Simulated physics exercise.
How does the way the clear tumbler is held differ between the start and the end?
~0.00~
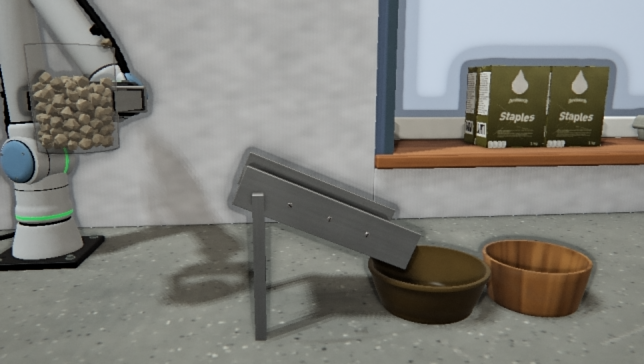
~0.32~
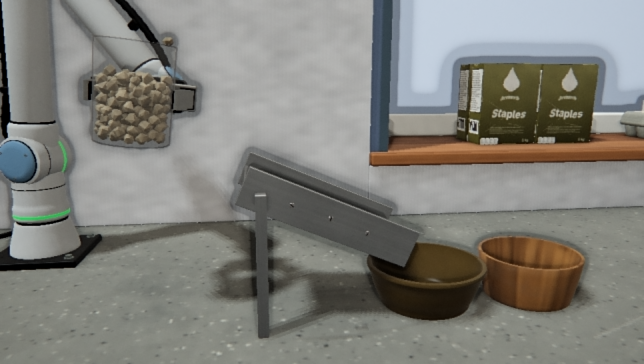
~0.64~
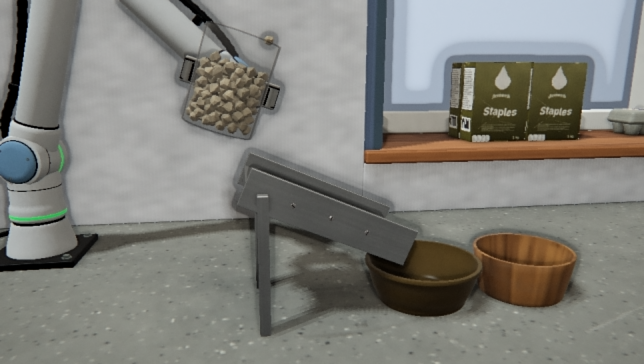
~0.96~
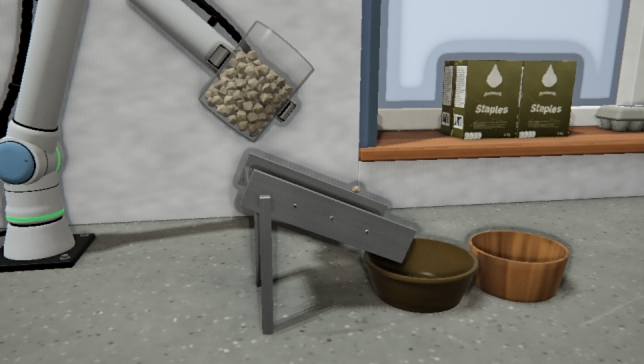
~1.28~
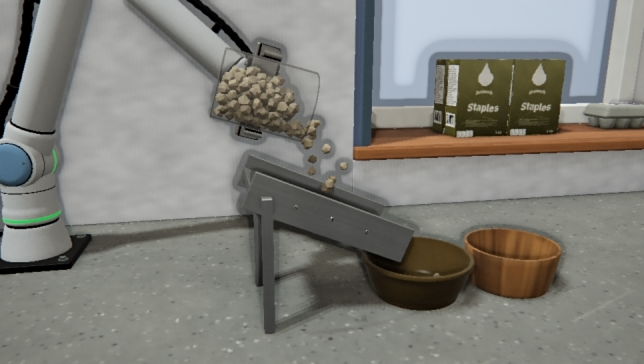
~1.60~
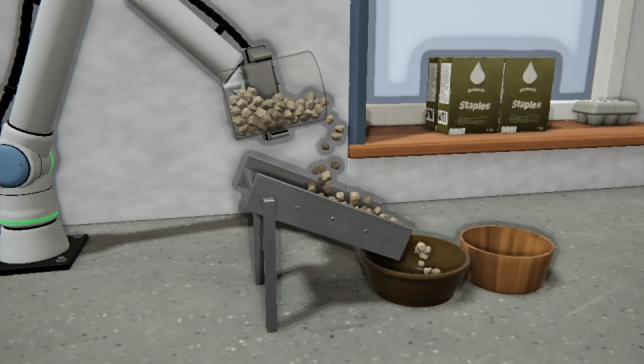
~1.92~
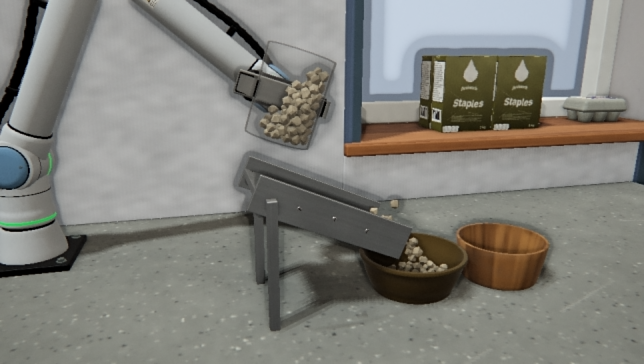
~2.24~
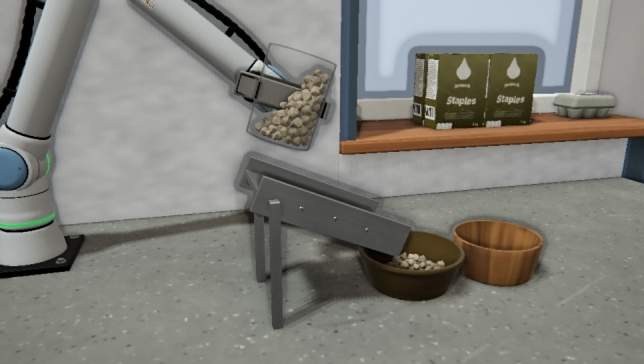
At the start the arm holds the tumbler upright, while at the end it holds it leaning to one side.
